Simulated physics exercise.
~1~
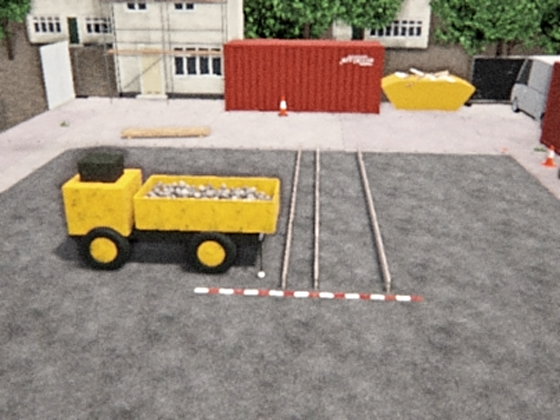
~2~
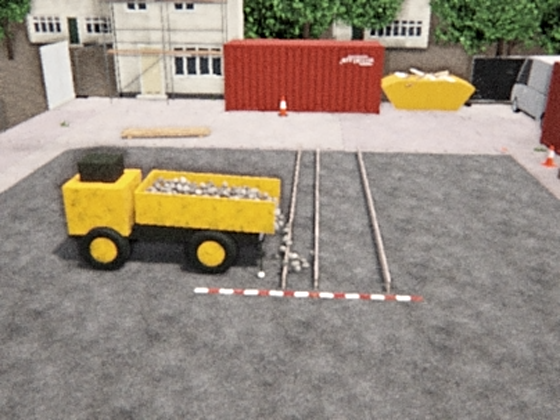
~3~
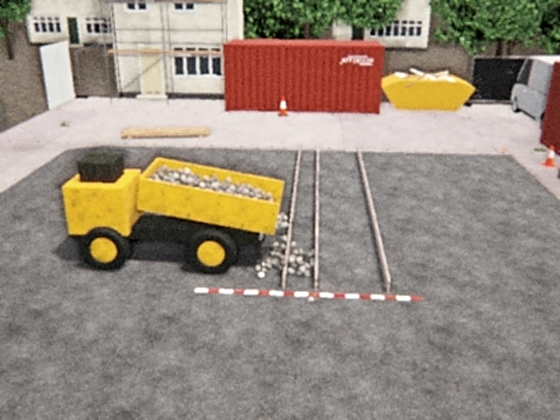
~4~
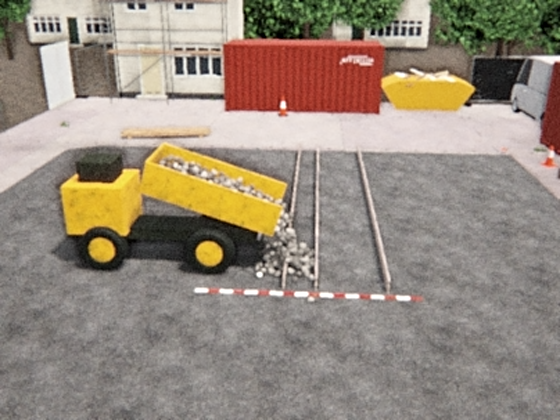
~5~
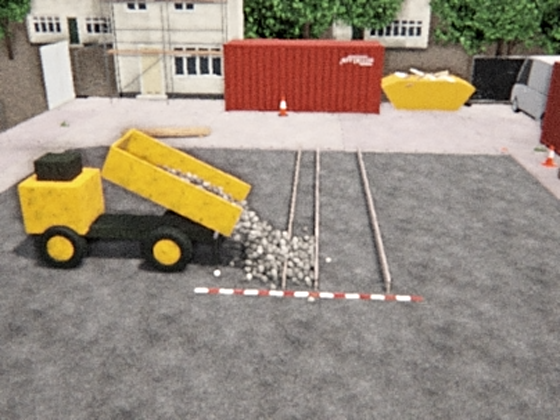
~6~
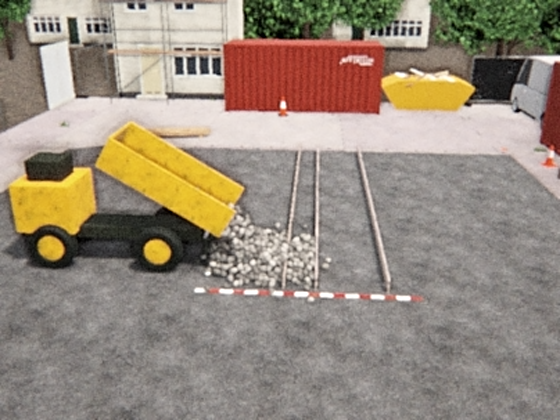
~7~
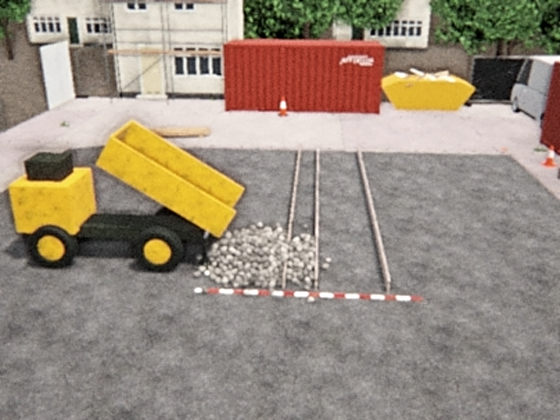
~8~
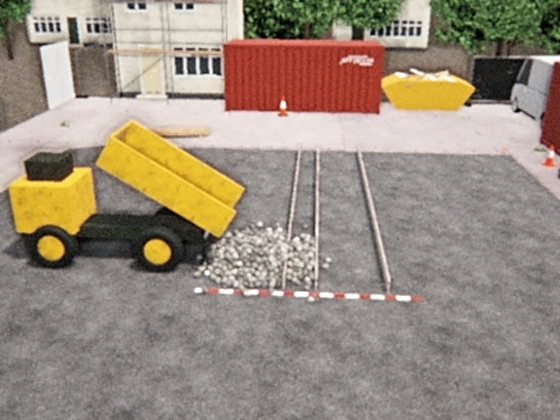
A yellow tipper truck raises its bed, rolls left and leaves stones in a heap.
